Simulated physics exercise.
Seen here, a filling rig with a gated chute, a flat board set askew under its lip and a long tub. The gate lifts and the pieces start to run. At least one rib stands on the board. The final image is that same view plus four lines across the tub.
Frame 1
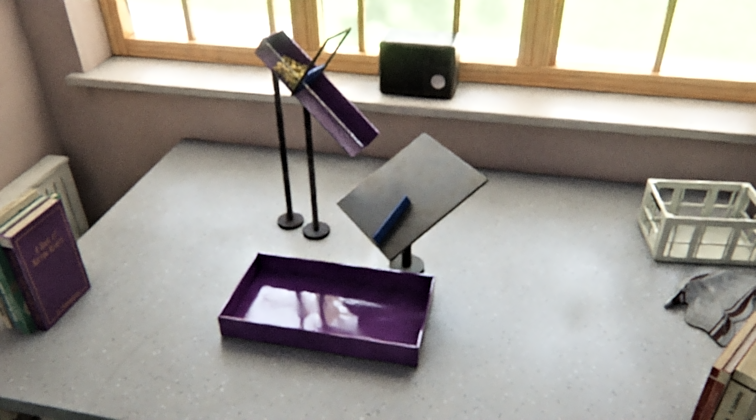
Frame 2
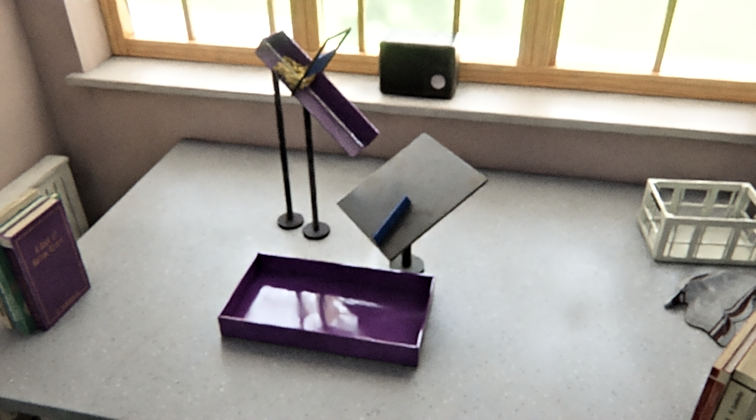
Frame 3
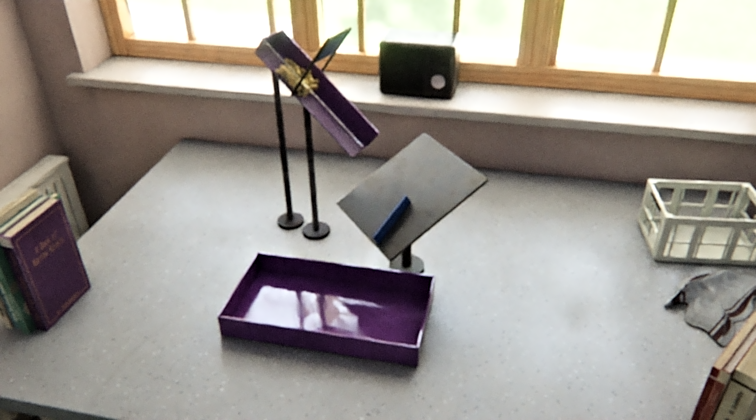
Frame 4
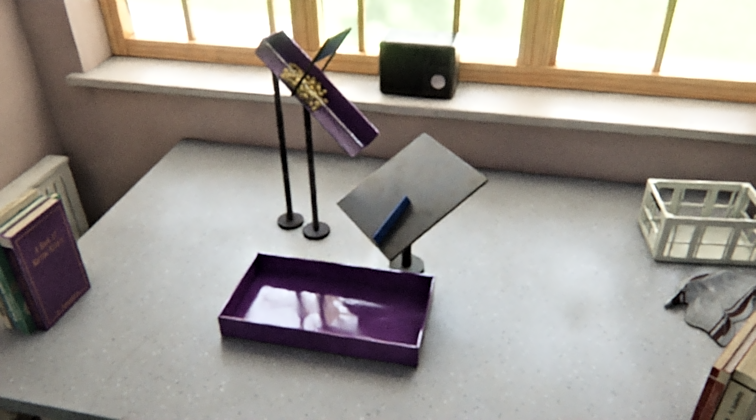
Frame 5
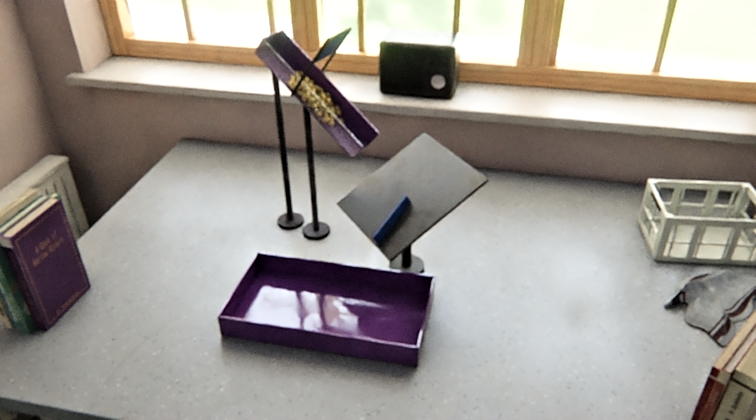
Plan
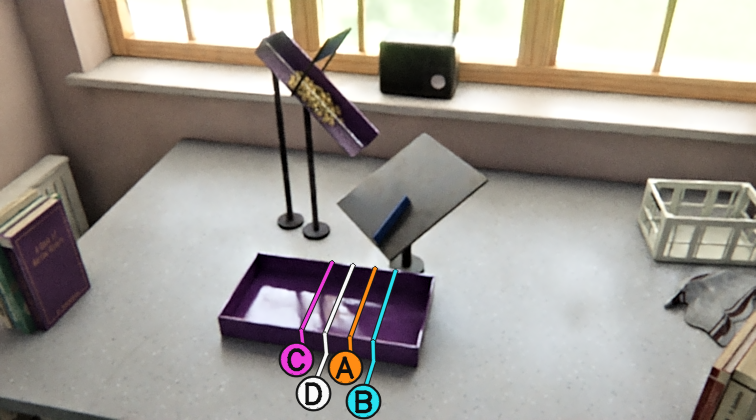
To begin with, a clump of small yellowish pieces sits behind a gate near the top of a sloping purple chute, above a tilted dark board with a blue rib and an empty purple tub. The gate swings up, and the pieces slide down the chute to the right, spreading into a longer streak partway along it.
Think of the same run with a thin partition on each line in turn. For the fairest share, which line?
Best: D.
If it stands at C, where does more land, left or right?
Right.
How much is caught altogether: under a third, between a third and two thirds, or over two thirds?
About that: Over two thirds.
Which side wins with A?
The left side.
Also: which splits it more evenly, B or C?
That is line C.
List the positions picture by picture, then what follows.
Load behind the gate (298, 75), soya beans; lip of the chute (361, 151), sloping fairly steeply, in the first frame.
Middle of the board (408, 192), tilted gently; middle of its low edge (361, 230); of its high edge (454, 154), in the second frame.
Front corners of the tub (218, 316) and (418, 347), empty; front of the load (310, 90), in the third frame.
Middle of the load (303, 89); its front (325, 102), roughly a quarter of the way to the lip; rib from (406, 195) to (373, 238), in the fourth frame.
Middle of the load (314, 95); its front (341, 121), roughly half of the way to the lip, in the fifth frame.
On the marked copy, line A crosses the front rim at (350, 337); line B crosses the front rim at (373, 340); line C crosses the front rim at (301, 329); line D crosses the front rim at (325, 333).
For line A, of what is caught, almost all on the left of the divider, just a few on the right.
For line B, of what is caught, every piece on the left of the divider, not one piece on the right.
For line C, of what is caught, about a tenth on the left of the divider, the larger part on the right.
For line D, of what is caught, roughly two thirds on the left of the divider, roughly a third on the right.
